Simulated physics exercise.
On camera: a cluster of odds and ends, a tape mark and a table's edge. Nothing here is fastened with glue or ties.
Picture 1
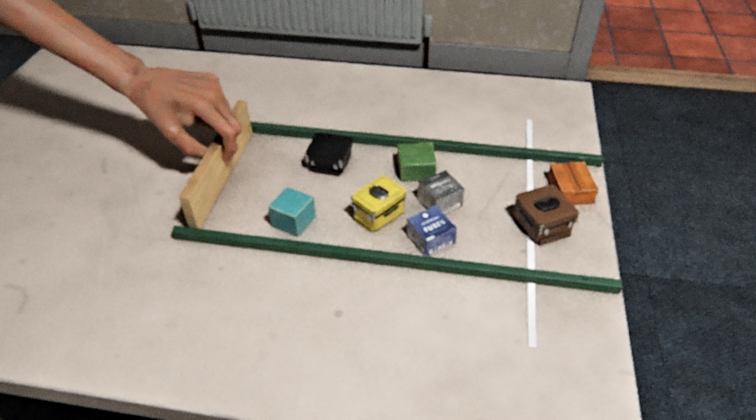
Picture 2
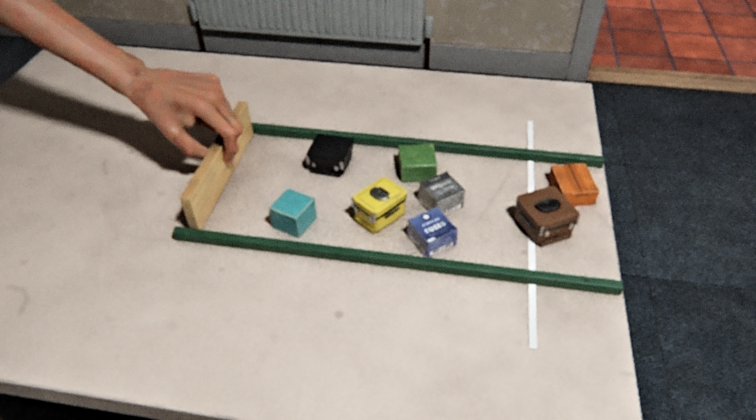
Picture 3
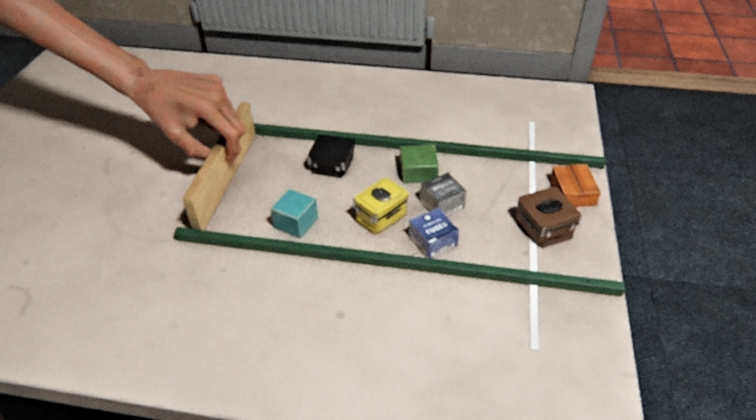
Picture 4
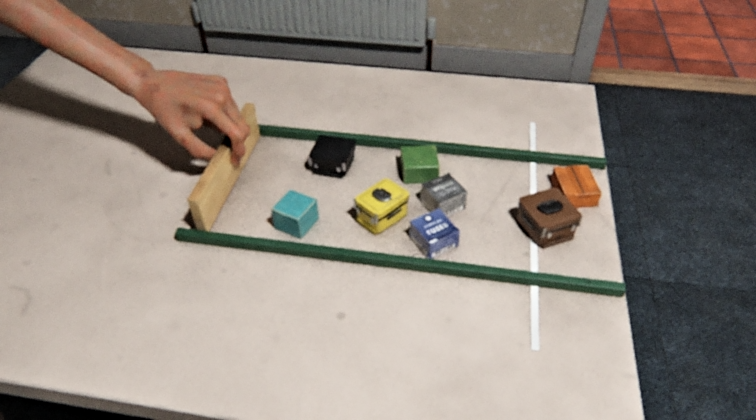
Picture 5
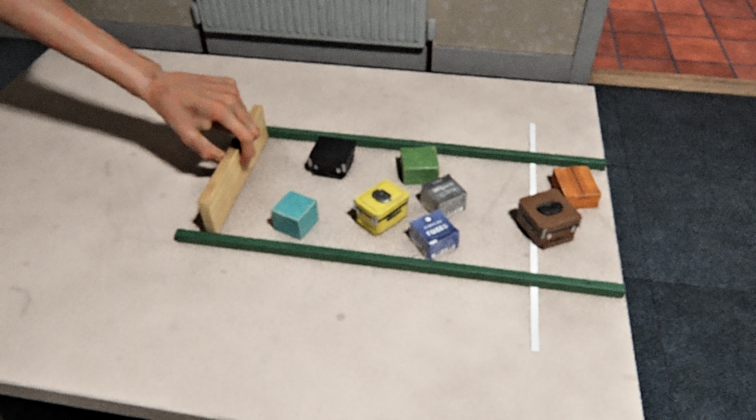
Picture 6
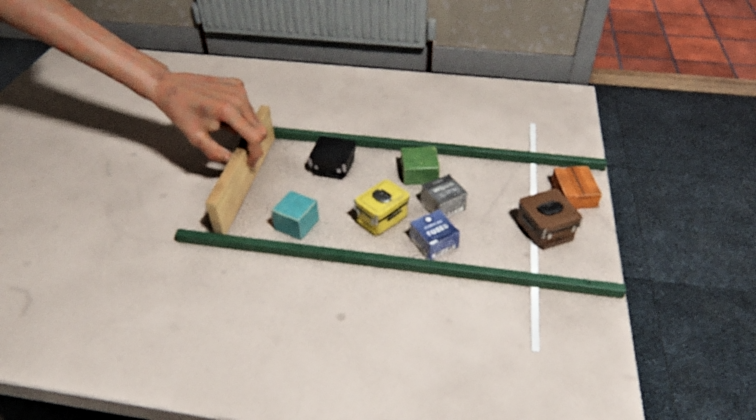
In the video, a hand slides a wooden board slightly to the right between two green rails on a table, toward a turquoise block and other small boxes, which stay essentially still around the white tape line.
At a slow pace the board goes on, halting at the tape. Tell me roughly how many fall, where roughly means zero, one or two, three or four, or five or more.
Roughly, one or two fall.
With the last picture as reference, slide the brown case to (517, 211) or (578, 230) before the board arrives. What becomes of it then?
Well, the first time it hangs in there and the second time it hangs in there.
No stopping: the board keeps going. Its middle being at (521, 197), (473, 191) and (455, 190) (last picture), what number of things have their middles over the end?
1, 0 and 0.
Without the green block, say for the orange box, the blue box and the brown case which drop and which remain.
The orange box? It heads down. The blue box? It does not drop. The brown case? It does not drop.
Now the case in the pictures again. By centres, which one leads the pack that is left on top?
Brown case.
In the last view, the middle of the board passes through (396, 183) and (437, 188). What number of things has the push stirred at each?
At the first point the count is 6, at the second it's 6.
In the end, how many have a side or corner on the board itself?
3 touch it.
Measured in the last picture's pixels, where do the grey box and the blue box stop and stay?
Near (595, 194) and (592, 264).
Soon after, none off yet; orange box at rest near (576, 188); brown case at rest near (548, 219); grey box at rest near (444, 198).
After that, none off yet; orange box at rest near (576, 188); brown case at rest near (548, 219); grey box displaced about its own width near (484, 197).
And then, none off yet; orange box displaced a little near (589, 190); brown case displaced a little near (571, 225); grey box displaced well along near (552, 193).
In the end, the number that fall off is one or two; gone, orange box.
